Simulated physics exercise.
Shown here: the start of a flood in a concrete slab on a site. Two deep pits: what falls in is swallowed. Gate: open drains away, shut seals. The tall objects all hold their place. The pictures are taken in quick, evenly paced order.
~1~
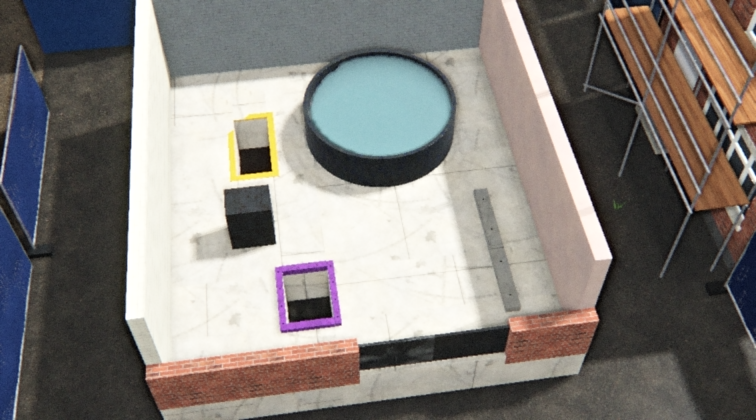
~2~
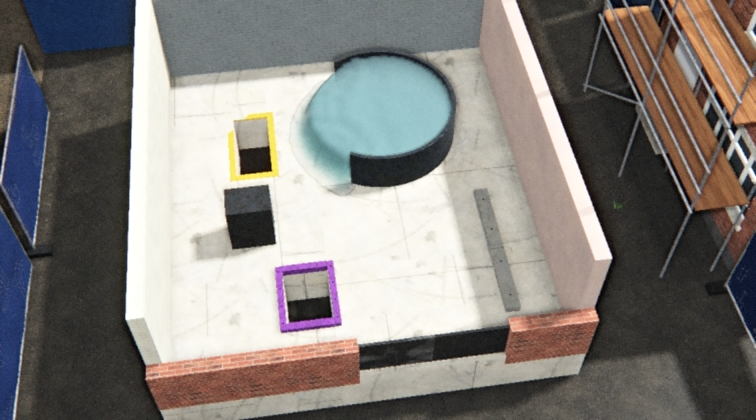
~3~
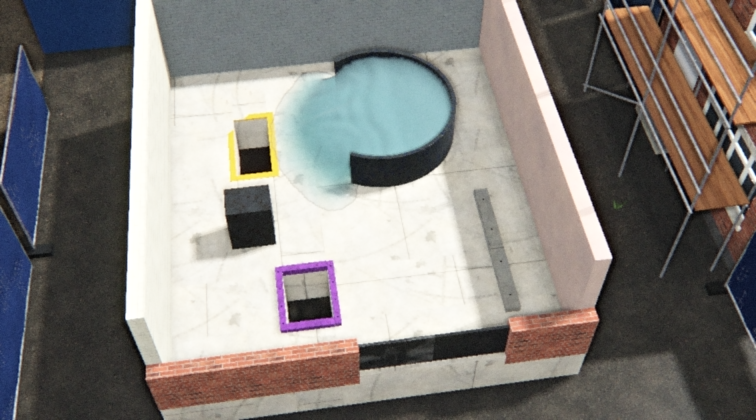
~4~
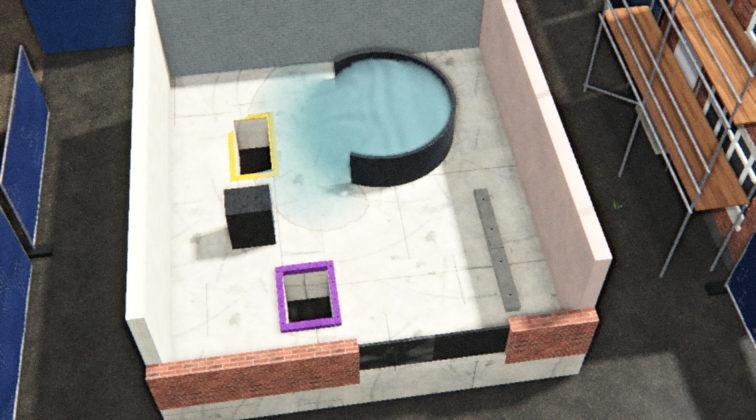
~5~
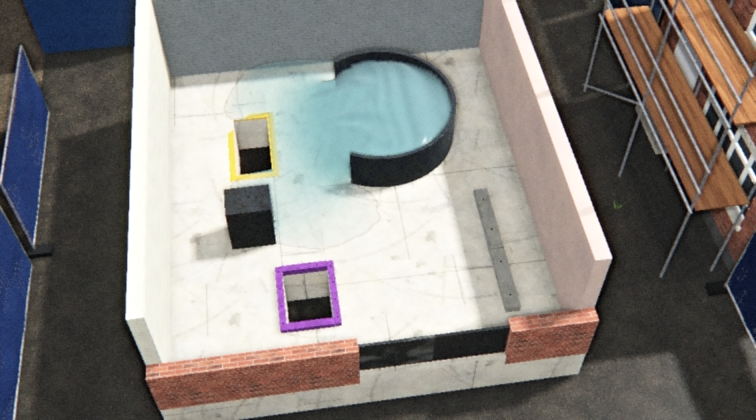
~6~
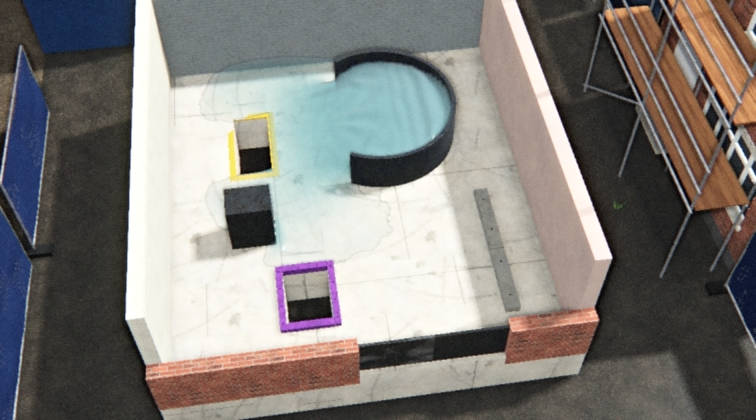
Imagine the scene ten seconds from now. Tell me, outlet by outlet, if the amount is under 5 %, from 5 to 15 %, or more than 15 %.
In the end gate: Short of a twentieth; yellow pit: Upwards of fifteen per cent; purple pit: Short of a twentieth.
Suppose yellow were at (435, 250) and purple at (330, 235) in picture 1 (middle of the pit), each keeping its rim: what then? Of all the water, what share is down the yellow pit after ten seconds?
The yellow pit receives 14 per cent.
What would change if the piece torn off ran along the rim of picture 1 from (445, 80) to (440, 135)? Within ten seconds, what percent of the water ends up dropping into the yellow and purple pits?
Yellow 8 %, purple 6 %.
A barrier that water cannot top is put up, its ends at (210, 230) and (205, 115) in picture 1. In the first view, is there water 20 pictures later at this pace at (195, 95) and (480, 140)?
Taking them in the order asked, the first is inundated and the second is not reached.
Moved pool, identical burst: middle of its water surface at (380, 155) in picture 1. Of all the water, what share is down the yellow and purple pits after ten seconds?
Yellow 40 %, purple 8 %.
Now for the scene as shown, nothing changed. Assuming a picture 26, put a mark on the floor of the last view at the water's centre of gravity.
It is near (284, 165).
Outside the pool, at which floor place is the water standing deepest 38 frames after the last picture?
It should be close to (497, 304).
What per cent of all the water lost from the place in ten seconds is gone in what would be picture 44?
Note - share reached: 90 %.
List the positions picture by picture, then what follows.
In the first frame, the pool at (380, 104) is whole and still.
In the second frame, the front is at a hidden place, out from the gap at (309, 128).
In the third frame, water pours out at (309, 130) and has run to (317, 74).
In the fourth frame, the front is at (337, 224), out from the gap at (309, 132).
In the fifth frame, water pours out at (309, 133) and has run to (311, 244).
In the sixth frame, water pours out at (309, 133) and has run to (314, 264).
A moment on, water covers 35 % of the floor; the gate 0 %, the yellow pit 12 %, the purple pit 0 %.
Next, water covers 45 % of the floor; the gate 0 %, the yellow pit 23 %, the purple pit 1 %.
Then, water covers 55 % of the floor; the gate 0 %, the yellow pit 35 %, the purple pit 2 %.
Later, water covers 85 % of the floor; the gate 0 %, the yellow pit 47 %, the purple pit 2 %.
In the end, water covers 95 % of the floor; the gate 0 %, the yellow pit 52 %, the purple pit 2 %.
